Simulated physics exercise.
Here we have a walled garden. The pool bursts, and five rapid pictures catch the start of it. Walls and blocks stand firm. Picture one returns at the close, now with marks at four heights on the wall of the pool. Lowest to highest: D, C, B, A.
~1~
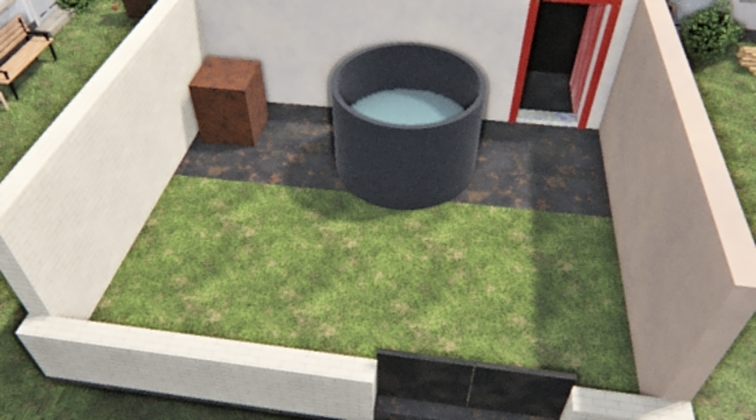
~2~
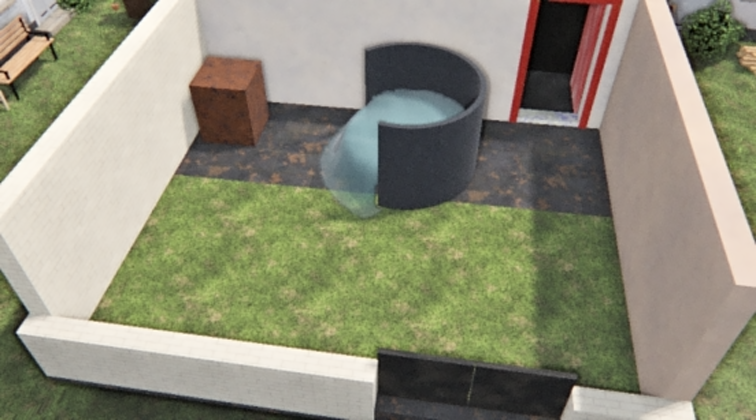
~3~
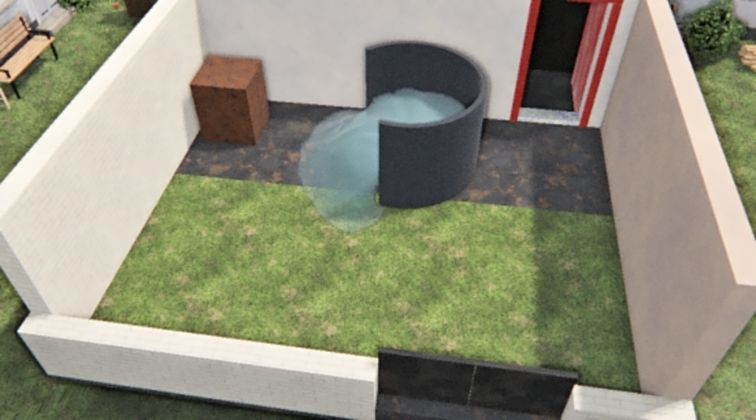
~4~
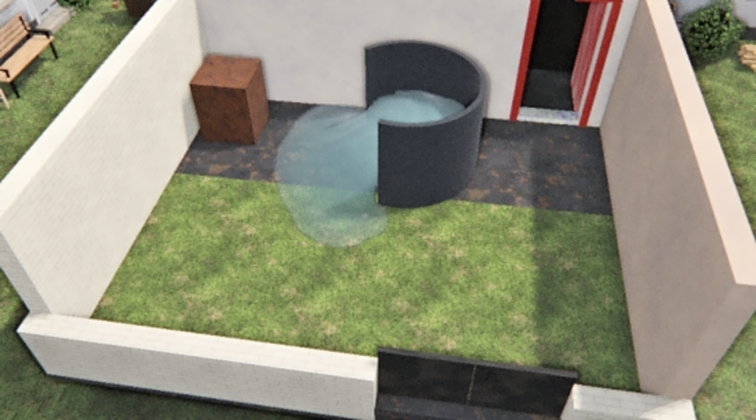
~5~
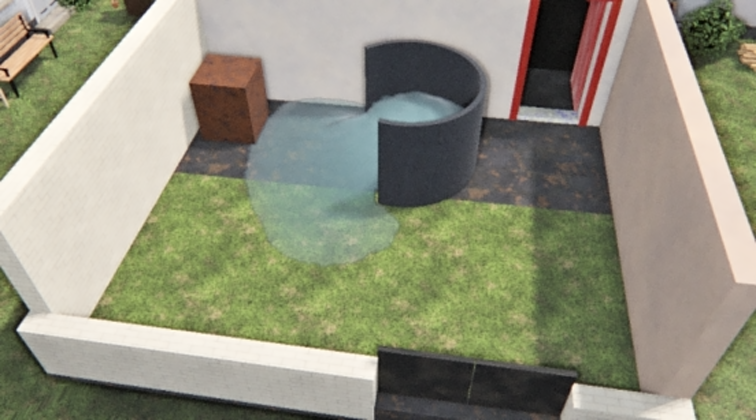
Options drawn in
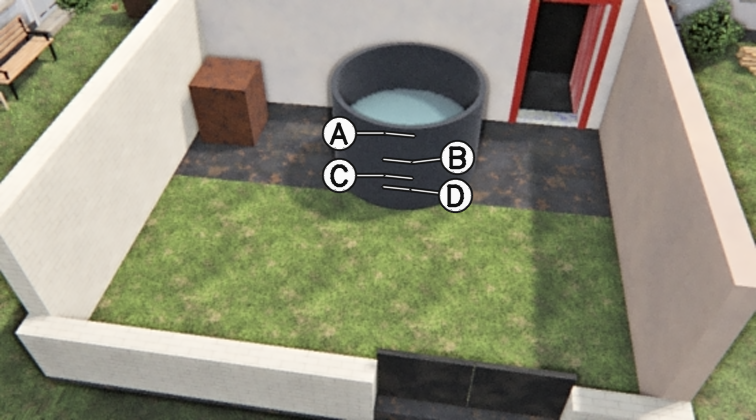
A walled garden held a round dark pool of still water; then the left half of its wall vanished, and the water bulged out through the gap, spreading left and forward across the paving and grass.
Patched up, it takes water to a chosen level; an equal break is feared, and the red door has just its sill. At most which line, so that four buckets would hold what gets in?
It is B.
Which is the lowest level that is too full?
That is level A.
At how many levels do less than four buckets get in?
Three of them.
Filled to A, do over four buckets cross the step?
Yes.
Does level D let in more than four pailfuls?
No.
In white, A at (398, 134); B at (398, 160); C at (397, 176); D at (397, 188); from the bottom up D, C, B, A.
For level A, about 12 bucketfuls get in.
For level B, a splash gets over, under a bucket.
For level C, nothing gets over.
For level D, nothing gets over.
